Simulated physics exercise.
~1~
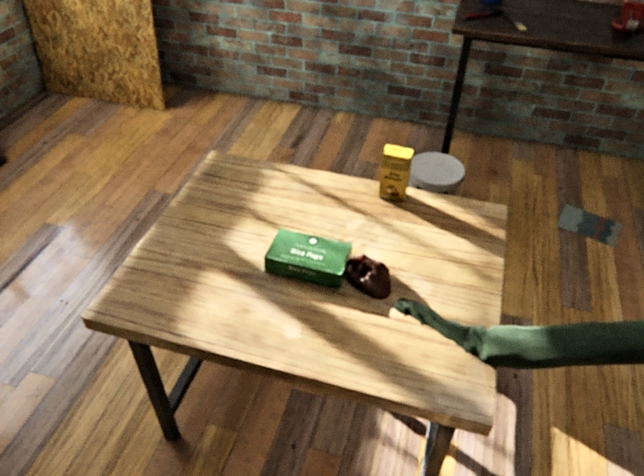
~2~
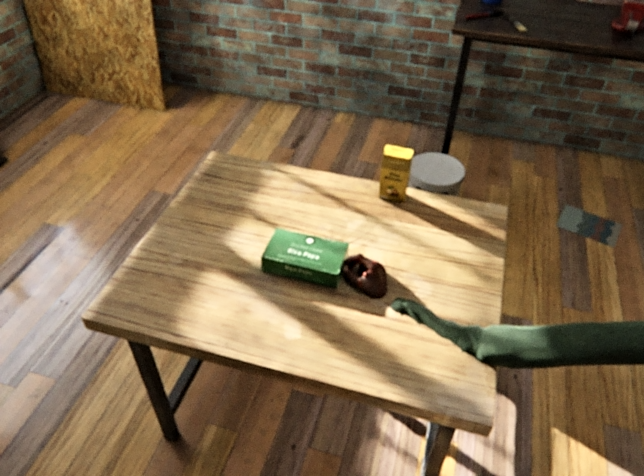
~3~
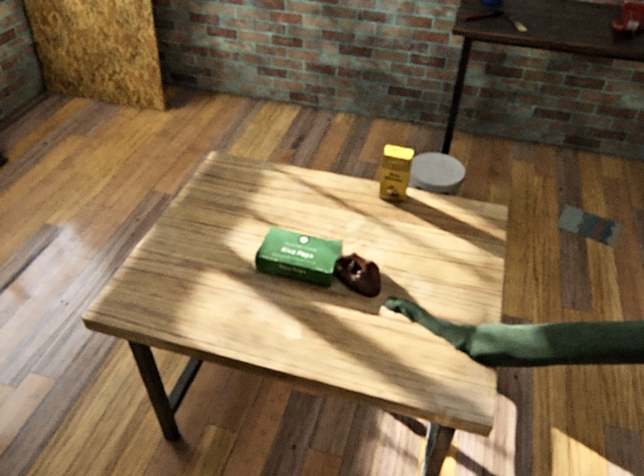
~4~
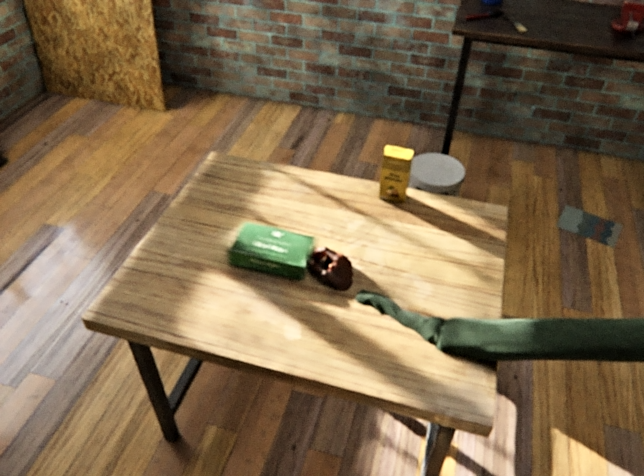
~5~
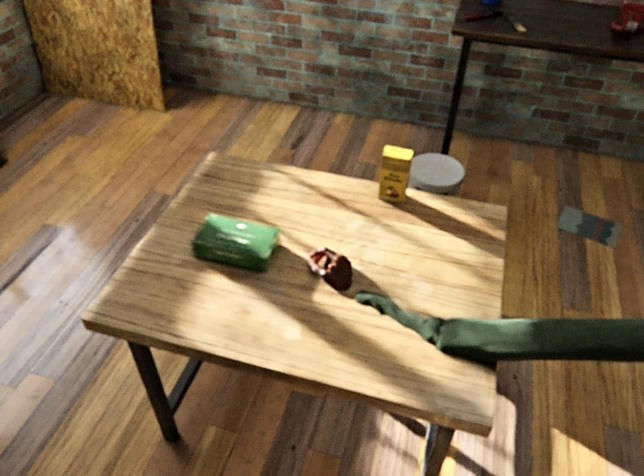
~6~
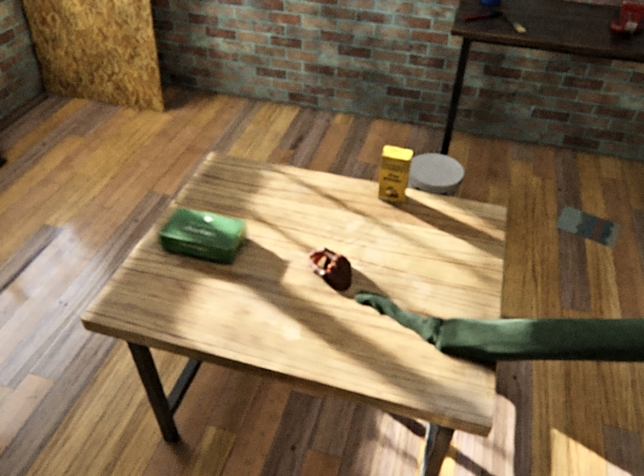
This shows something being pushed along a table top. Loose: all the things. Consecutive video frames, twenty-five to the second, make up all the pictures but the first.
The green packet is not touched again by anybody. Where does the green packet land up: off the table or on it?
I predict it will be down off the table.
Then, 0.20 s after the last picture, green packet now off the table.
Then, 0.40 s after the last picture, things are still on the move.
Then, 0.60 s after the last picture, as before.
By the end, off the table, green packet.
